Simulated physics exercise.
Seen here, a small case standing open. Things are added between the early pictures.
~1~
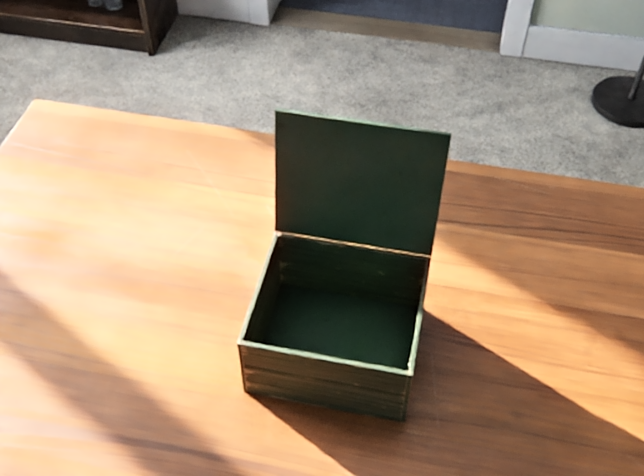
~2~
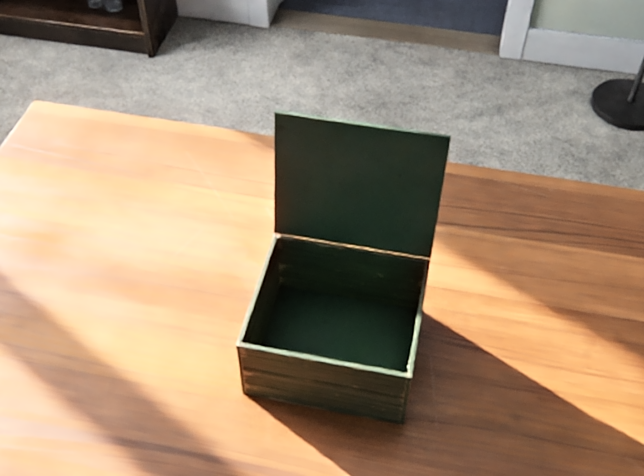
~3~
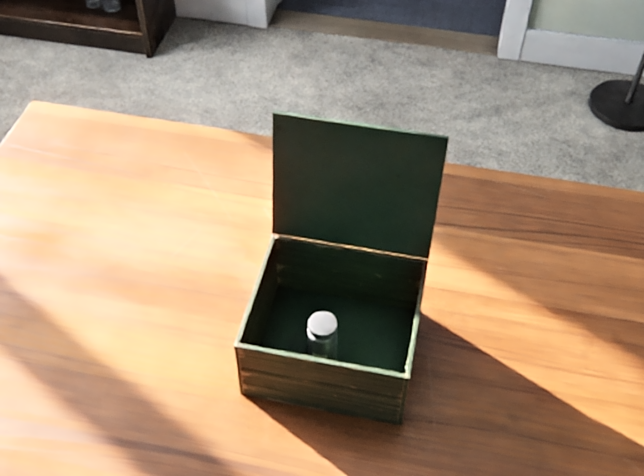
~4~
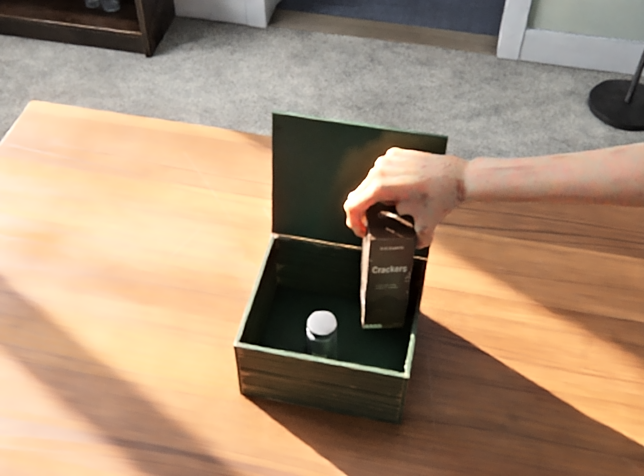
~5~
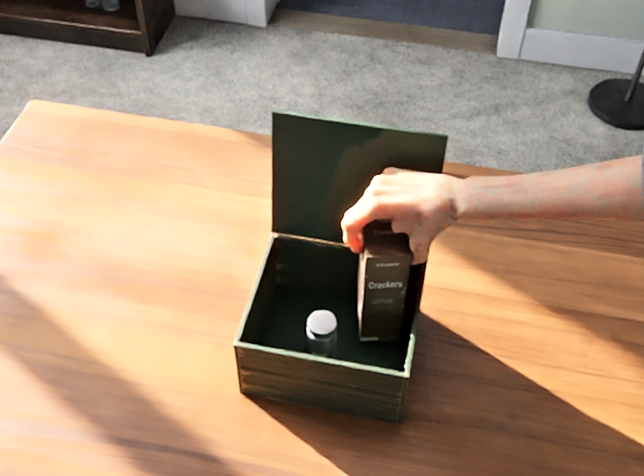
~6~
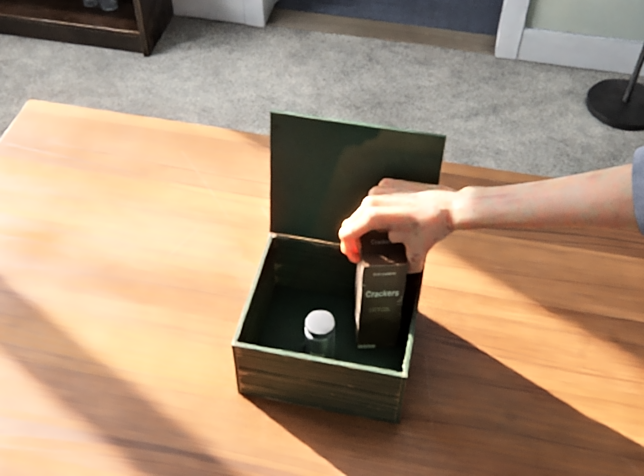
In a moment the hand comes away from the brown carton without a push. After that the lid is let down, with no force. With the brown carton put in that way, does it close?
The lid will not close.
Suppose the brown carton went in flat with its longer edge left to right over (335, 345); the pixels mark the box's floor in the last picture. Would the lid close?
Then it sits on the rim.
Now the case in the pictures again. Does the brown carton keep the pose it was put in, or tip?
It tips.
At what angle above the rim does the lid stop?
Some 20° above the rim.
Then, 1.20 s later than the last frame, lid starting down.
Then, 2.30 s later than the last frame, lid 59° above the rim; brown carton tilted by 8° near (380, 299).
Then, 2.80 s later than the last frame, lid 37° above the rim; brown carton tilted by 28° near (382, 320).
Then, 3.60 s later than the last frame, lid 22° above the rim; brown carton tilted by 42° near (382, 338).
When it is over, lid 22° above the rim; lying over in the box, brown carton; grey shaker as before. End places, in pixels of the last picture, brown carton near (381, 338).
